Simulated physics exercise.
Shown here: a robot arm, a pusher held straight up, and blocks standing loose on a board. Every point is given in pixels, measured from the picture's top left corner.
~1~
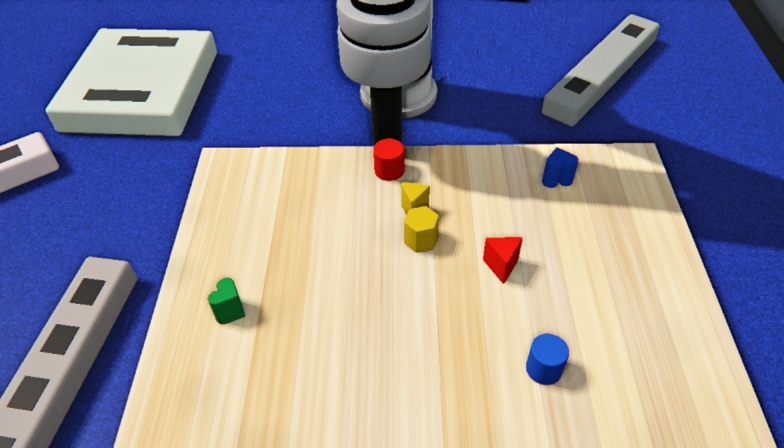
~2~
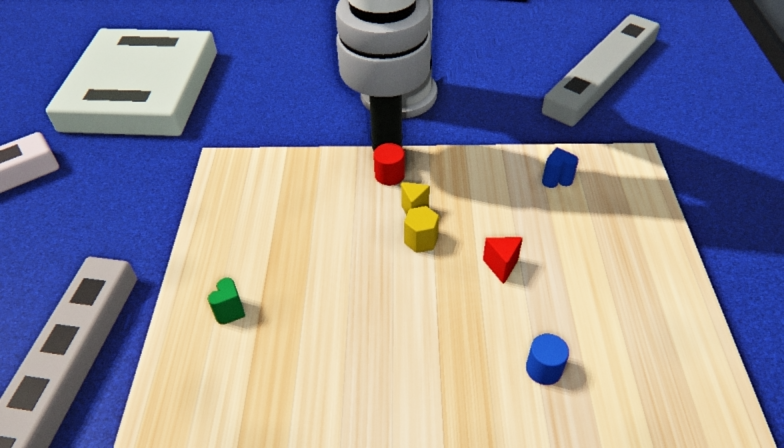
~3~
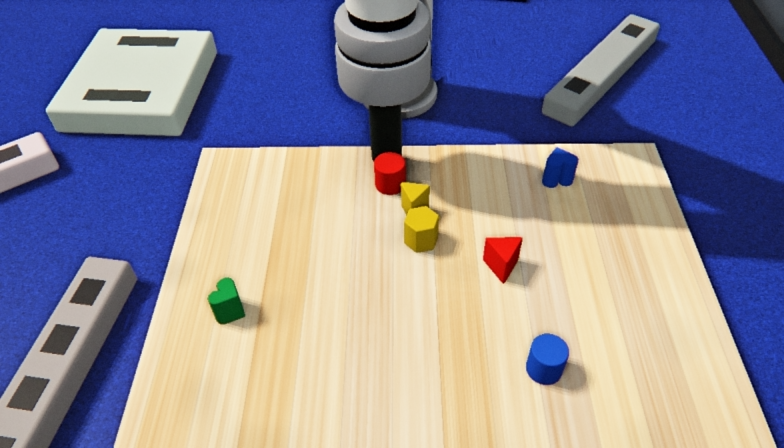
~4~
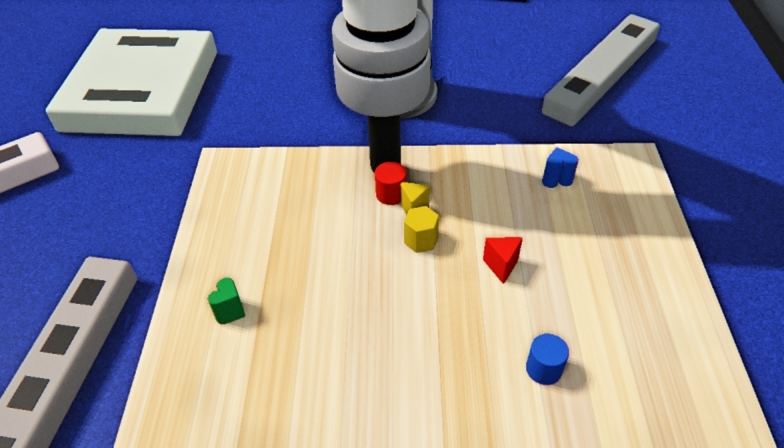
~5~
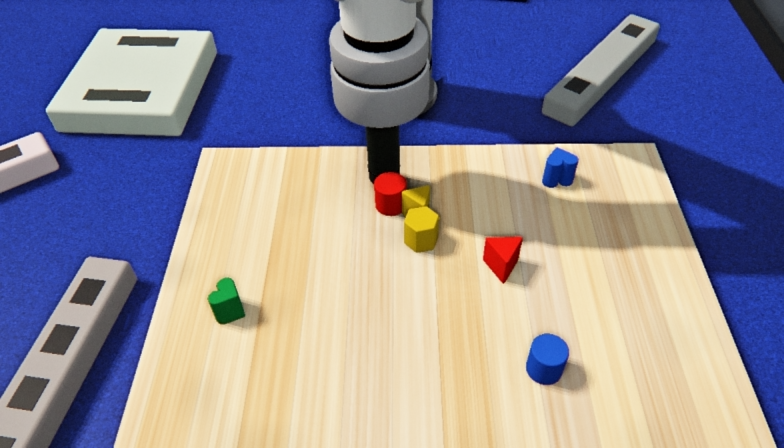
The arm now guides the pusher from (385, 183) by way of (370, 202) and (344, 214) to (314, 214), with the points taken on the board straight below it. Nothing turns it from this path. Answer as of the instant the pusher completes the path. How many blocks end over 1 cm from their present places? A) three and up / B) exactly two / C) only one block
The answer is C.
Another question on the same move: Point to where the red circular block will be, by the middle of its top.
The red circular block ends near (387, 201).
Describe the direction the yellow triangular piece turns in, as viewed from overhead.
Counter-clockwise, from overhead.
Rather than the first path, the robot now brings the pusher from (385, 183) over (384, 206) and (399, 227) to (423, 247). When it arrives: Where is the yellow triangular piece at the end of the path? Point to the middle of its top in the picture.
Its top middle will sit at (433, 203).
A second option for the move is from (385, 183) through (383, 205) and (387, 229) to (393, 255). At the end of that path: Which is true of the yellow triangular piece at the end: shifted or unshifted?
It is shifted.
What follows on the original path. One third of the way, pusher (370, 196); red circular block (388, 199); yellow triangular piece (421, 196), turned 25° anticlockwise.
Two thirds of the way, pusher (343, 208); red circular block (387, 201); yellow triangular piece (421, 196), turned 25° anticlockwise.
At the end, pusher (313, 209); red circular block (387, 201); yellow triangular piece (421, 196), turned 25° anticlockwise; yellow six-sided block still.
